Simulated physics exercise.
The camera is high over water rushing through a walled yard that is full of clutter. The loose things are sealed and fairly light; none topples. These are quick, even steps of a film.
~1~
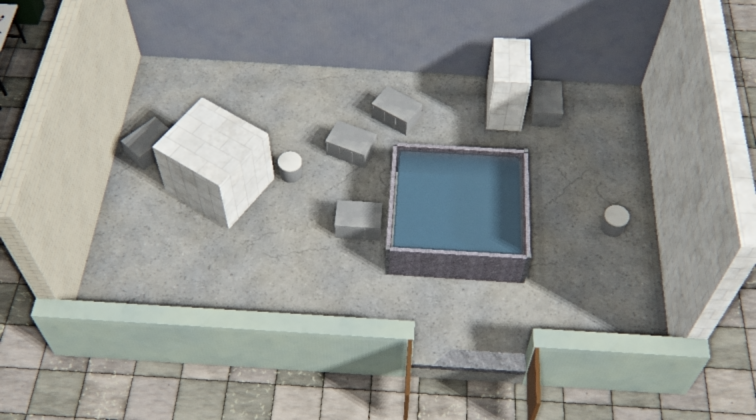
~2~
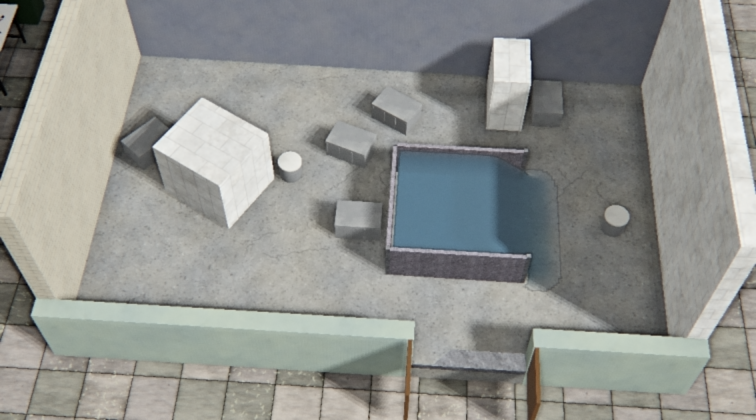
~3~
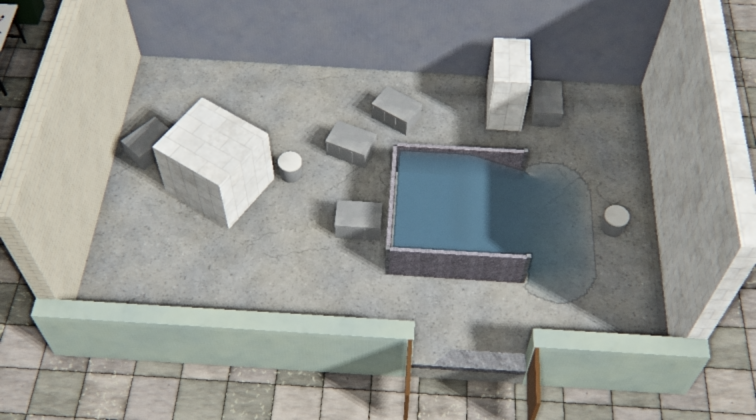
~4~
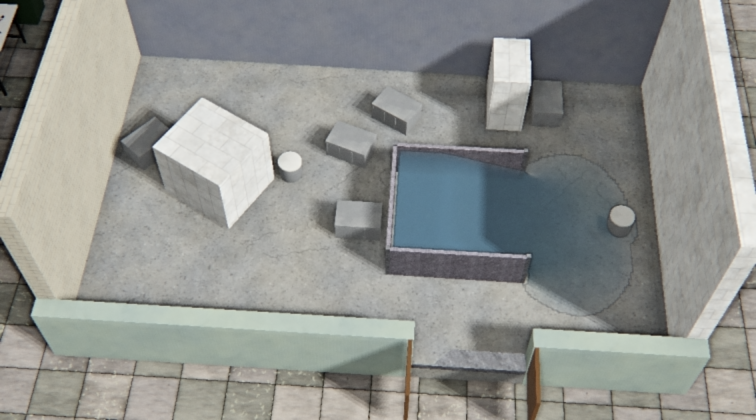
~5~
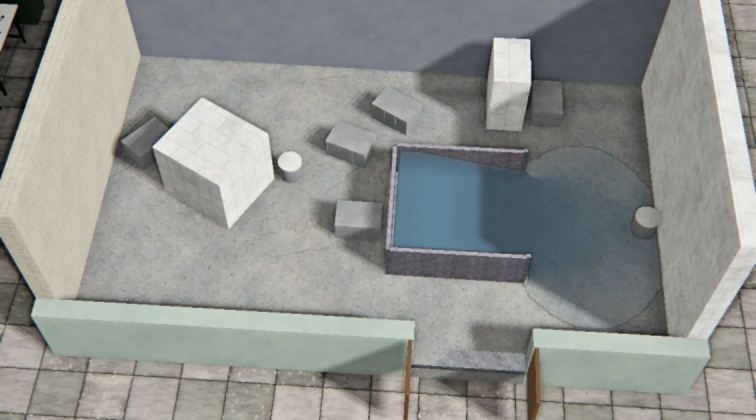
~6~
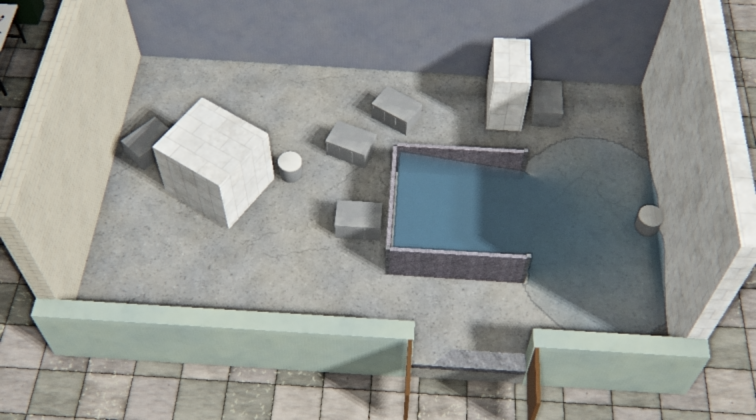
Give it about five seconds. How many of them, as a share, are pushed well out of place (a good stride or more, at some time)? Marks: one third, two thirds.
It is less than a third.
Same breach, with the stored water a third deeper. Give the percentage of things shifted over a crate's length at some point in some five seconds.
Roughly 30 per cent.
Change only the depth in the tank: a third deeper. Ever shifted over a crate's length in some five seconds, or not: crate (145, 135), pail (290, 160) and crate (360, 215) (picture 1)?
In that order: No, never so far, short of that.
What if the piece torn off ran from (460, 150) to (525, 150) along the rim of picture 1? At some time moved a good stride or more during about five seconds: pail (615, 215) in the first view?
Verdict: Shifted that much.
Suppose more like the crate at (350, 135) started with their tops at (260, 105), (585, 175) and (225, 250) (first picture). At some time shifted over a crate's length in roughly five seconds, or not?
One after the other: Never so far, yes, less than that.
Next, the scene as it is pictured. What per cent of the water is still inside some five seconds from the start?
Near 96 in a hundred.
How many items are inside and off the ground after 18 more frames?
That makes 1.
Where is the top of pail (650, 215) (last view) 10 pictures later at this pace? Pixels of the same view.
Close to (644, 191).
A moment on, 0 of 7 are well off their spots; 1 afloat.
Next, 0 of 7 are well off their spots; 1 afloat.
Later, 1 of 7 are well off their spots; 1 afloat.
In the end, 2 of 7 are well off their spots, and 2 have been at some point; 1 afloat.
